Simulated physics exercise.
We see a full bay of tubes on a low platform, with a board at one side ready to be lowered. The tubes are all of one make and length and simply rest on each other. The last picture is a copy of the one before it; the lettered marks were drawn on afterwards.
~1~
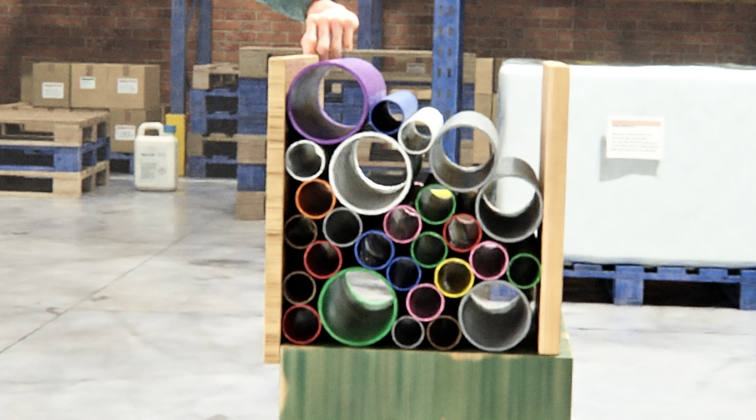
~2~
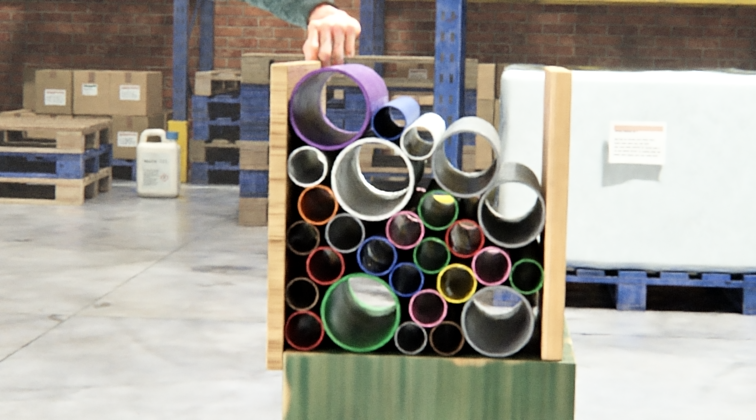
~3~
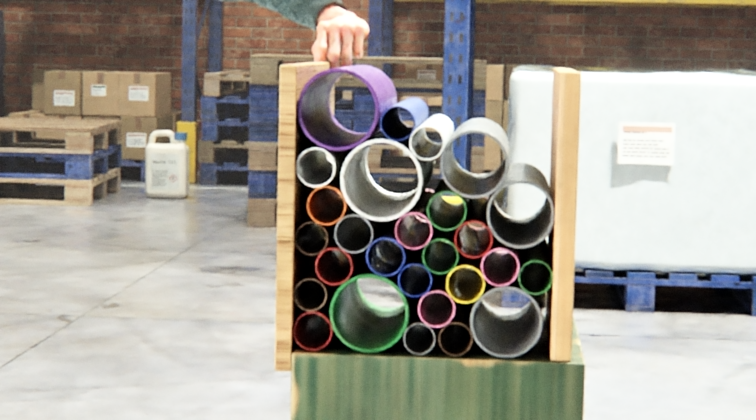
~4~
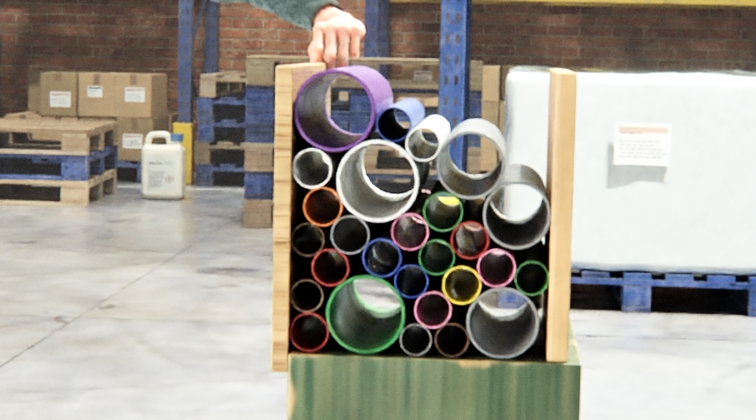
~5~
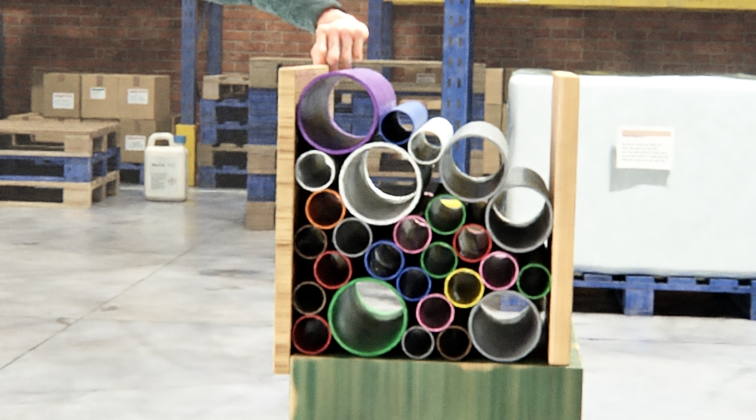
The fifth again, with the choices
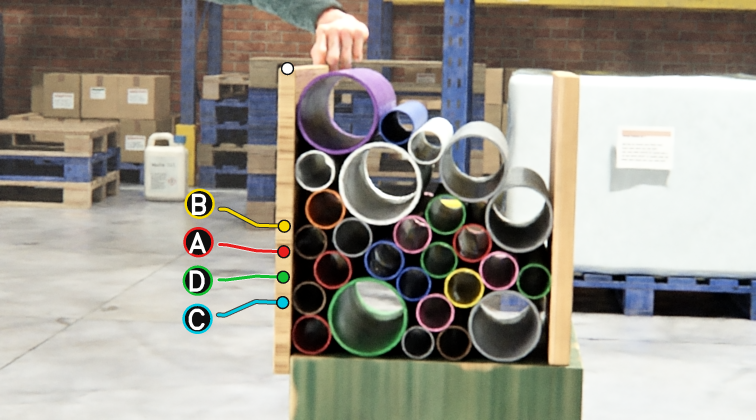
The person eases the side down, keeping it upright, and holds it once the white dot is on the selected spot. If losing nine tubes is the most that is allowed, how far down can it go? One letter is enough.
No lower than C.
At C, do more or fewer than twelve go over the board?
It loses fewer than twelve.
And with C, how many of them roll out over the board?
With C, four.
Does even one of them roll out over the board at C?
Yes, at C.
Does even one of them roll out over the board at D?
Yes, at D.
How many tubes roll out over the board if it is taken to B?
It comes to two.
On the copy, A at (283, 252); B at (284, 226); C at (282, 303); D at (283, 278); the white dot at (287, 69).
On C. First, top of the board (295, 165).
Then, top of the board (293, 269).
Finally, top of the board (292, 302), about four out over the board.
By contrast, A two out over the board; B two out over the board; D two out over the board.
